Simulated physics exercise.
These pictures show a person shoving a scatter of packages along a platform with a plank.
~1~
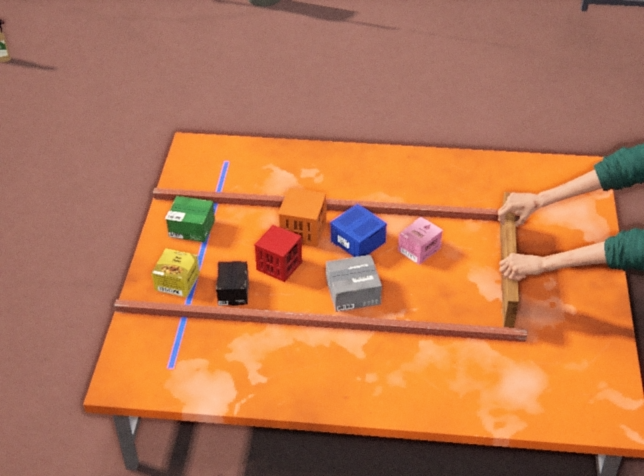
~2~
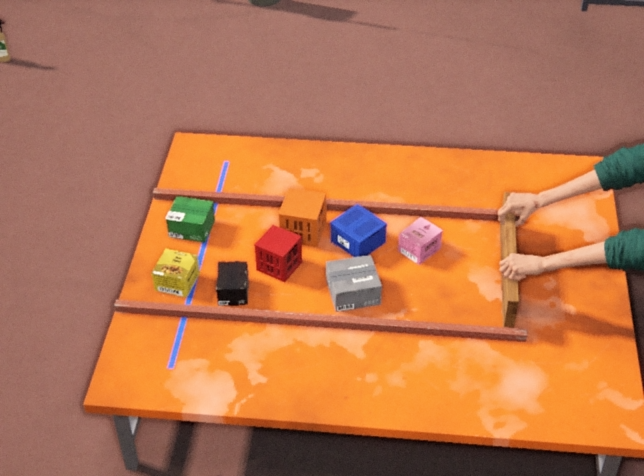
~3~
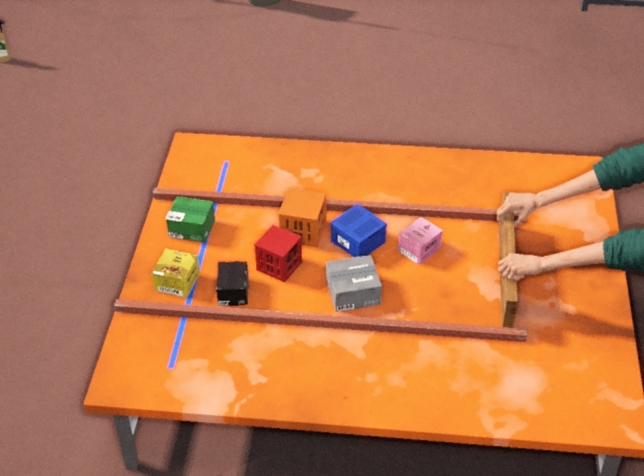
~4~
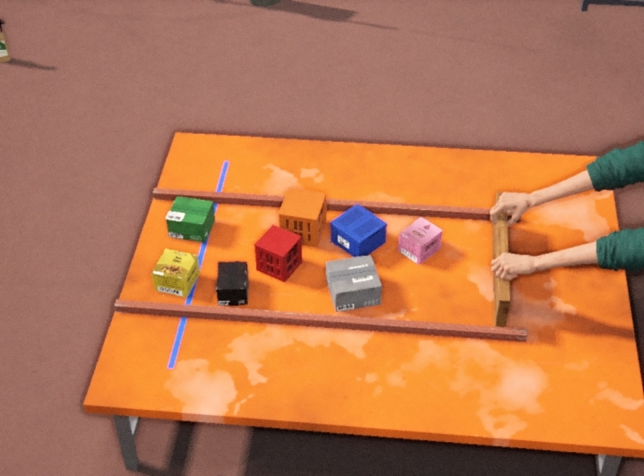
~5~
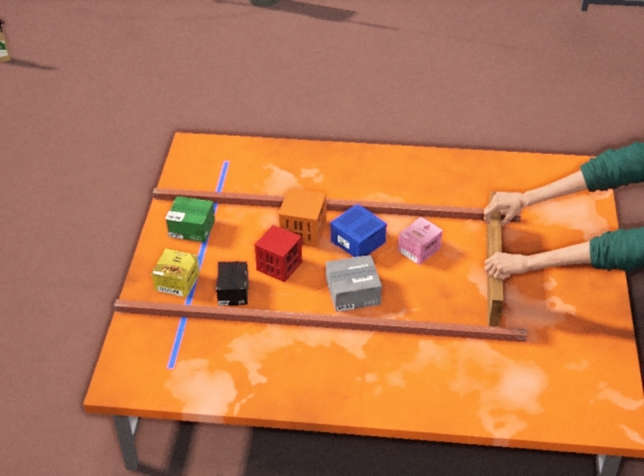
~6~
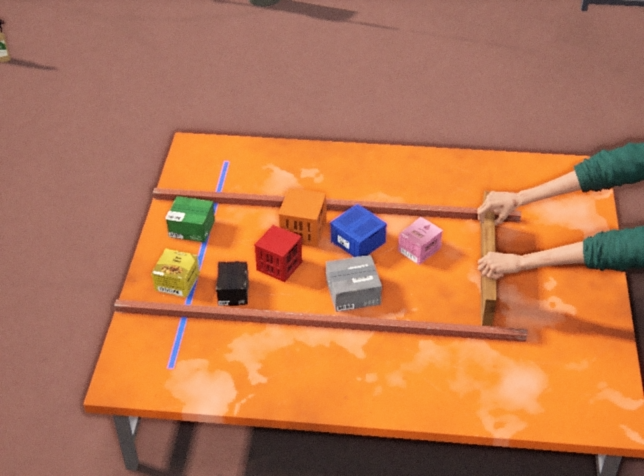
Two hands sliding a wooden plank slightly left between rails on an orange table, the eight colourful boxes staying still.
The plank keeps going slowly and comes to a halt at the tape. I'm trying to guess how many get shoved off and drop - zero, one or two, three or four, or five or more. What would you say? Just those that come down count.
I would say three or four.
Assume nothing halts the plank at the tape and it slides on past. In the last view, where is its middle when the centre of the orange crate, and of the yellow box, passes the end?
The middle is at (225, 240) when it's the orange crate, and at (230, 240) when it's the yellow box.
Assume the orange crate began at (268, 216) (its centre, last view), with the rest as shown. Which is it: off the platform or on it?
Observed: The orange crate does not remain.
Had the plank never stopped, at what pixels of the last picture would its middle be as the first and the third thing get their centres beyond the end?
At the first moment about (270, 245), at the next about (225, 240).
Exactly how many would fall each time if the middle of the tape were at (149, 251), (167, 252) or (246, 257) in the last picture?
Those tries give 8, 6 and 1.
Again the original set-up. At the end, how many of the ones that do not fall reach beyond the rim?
That comes to 3 of them.
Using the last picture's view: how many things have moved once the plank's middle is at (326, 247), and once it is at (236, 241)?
5 and 8.
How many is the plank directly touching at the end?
The number is 2.
Early on, none off yet; green parcel at rest near (191, 219); yellow box at rest near (176, 273); black box at rest near (233, 283).
Finally, the number that fall off is three or four; lost, orange crate, yellow box and green parcel.
